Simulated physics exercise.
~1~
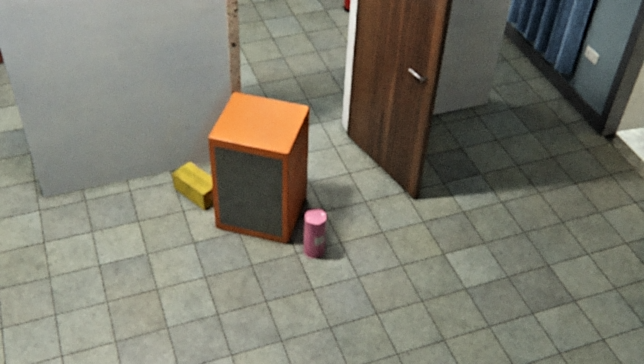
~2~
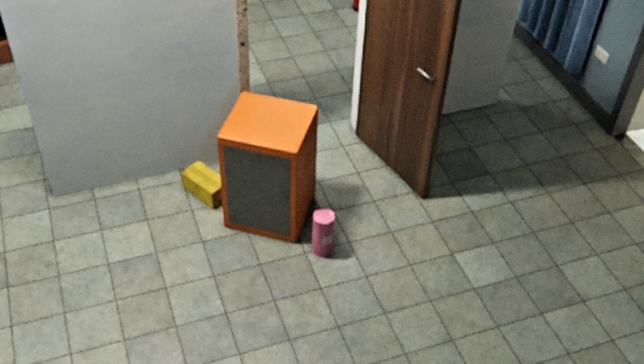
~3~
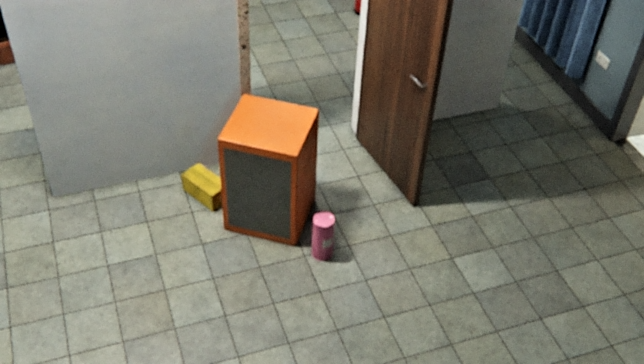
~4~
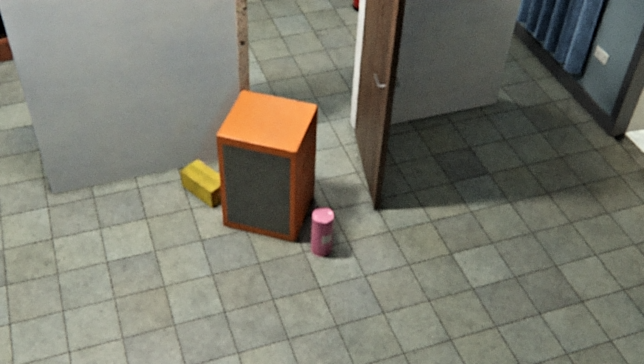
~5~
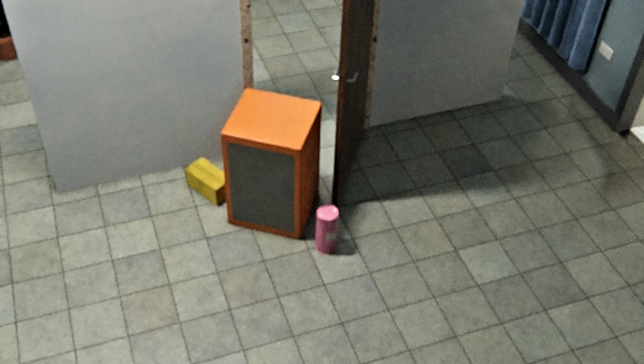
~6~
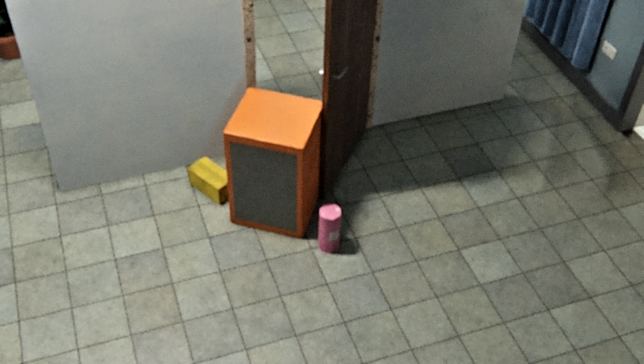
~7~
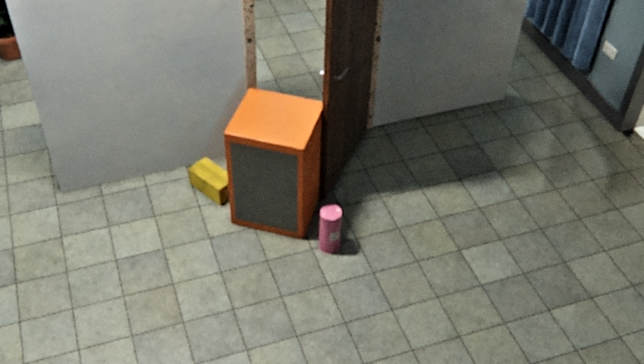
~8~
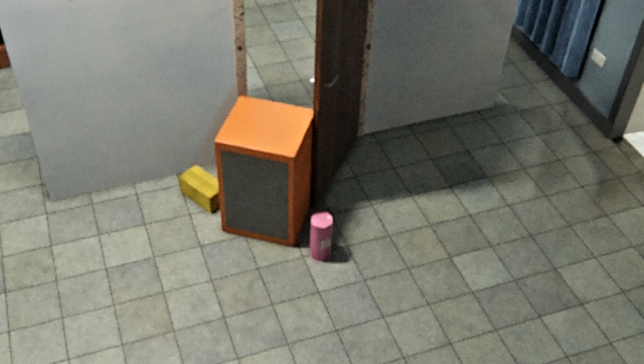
The brown door swings partway toward the orange box and stops behind it, still open.
